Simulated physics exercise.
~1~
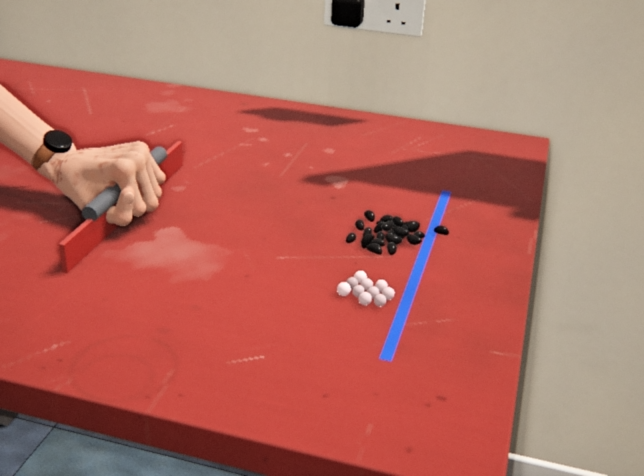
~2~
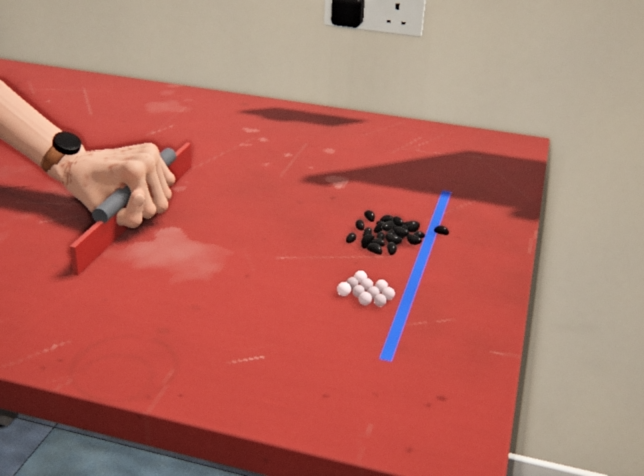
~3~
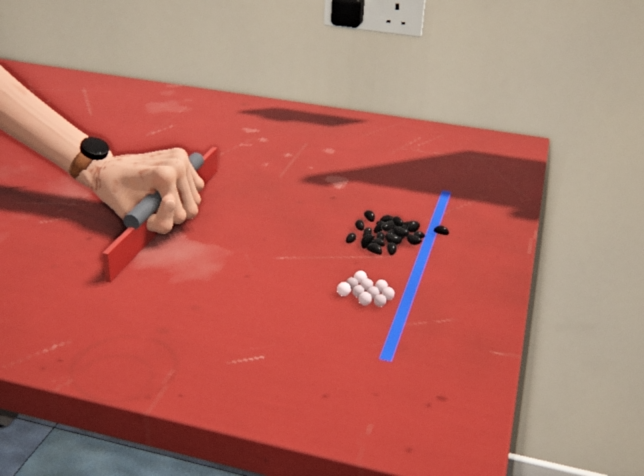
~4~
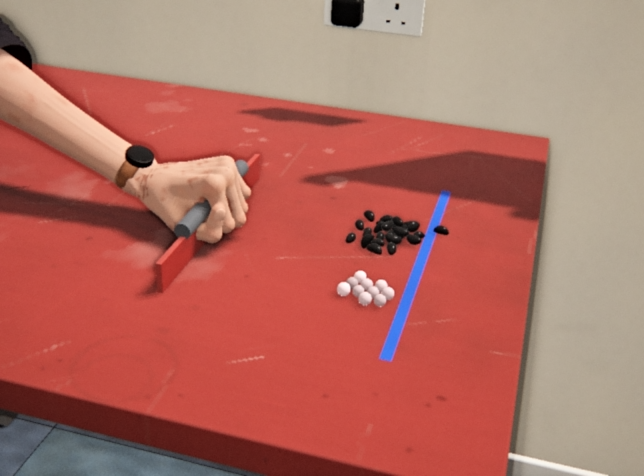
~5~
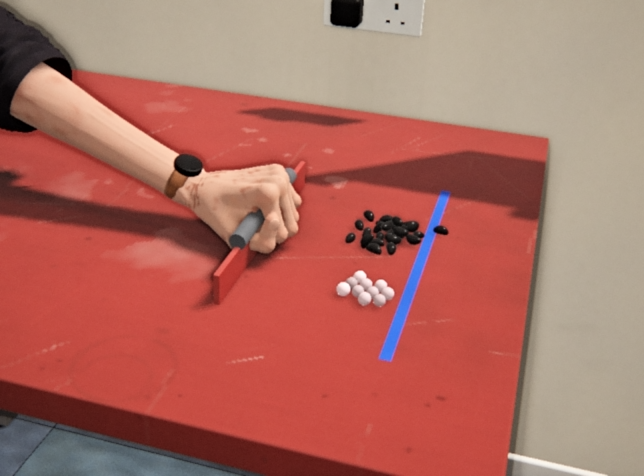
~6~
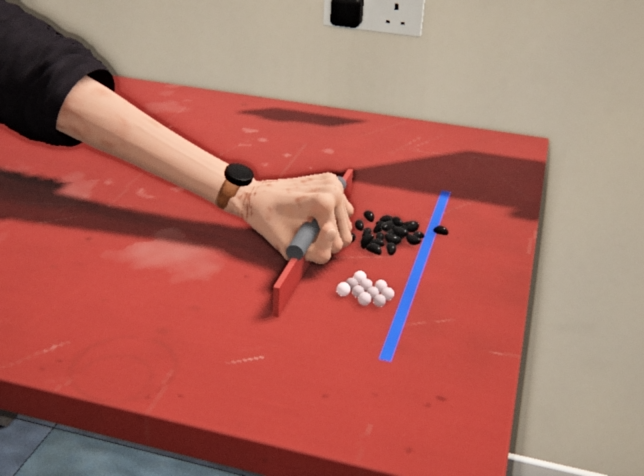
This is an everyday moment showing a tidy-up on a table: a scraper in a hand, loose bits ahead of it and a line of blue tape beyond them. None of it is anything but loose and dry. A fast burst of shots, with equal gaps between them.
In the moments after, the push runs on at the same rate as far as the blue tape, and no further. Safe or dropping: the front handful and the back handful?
The front handful sends some to the floor; the back handful sends some to the floor.
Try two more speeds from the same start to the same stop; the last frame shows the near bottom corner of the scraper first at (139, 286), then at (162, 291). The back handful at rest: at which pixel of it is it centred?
Around (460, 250) for one pace and around (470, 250) for the other, in that order.
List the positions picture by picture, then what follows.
In the first frame, scraper (73, 248), at rest; blue tape (444, 198), well back from the edge; edge at (531, 287); front handful (373, 293), a few sugar pearls; back handful (392, 234), some black beans.
In the second frame, scraper (84, 250); back handful (392, 234).
In the third frame, scraper (116, 257); front handful (373, 293).
In the fourth frame, scraper (168, 267); back handful (391, 234).
In the fifth frame, scraper (224, 278); front handful (373, 293).
In the sixth frame, scraper (283, 290); blue tape (444, 198); edge at (530, 287); front handful (373, 293); back handful (391, 235).
Then, 0.07 s later than the last frame, scraper still moving, near (385, 232); front handful all on the table, its front near (415, 297); back handful all on the table, its front near (441, 238).
Then, 0.17 s later than the last frame, scraper stopped at the blue tape; front handful all on the table, its front near (547, 314); back handful all on the table, its front near (540, 238).
Then, 0.45 s later than the last frame, scraper stopped at the blue tape; front handful every one over the edge; back handful almost all over the edge.
When it is over, scraper stopped at the blue tape; front handful every one over the edge; back handful almost all over the edge.
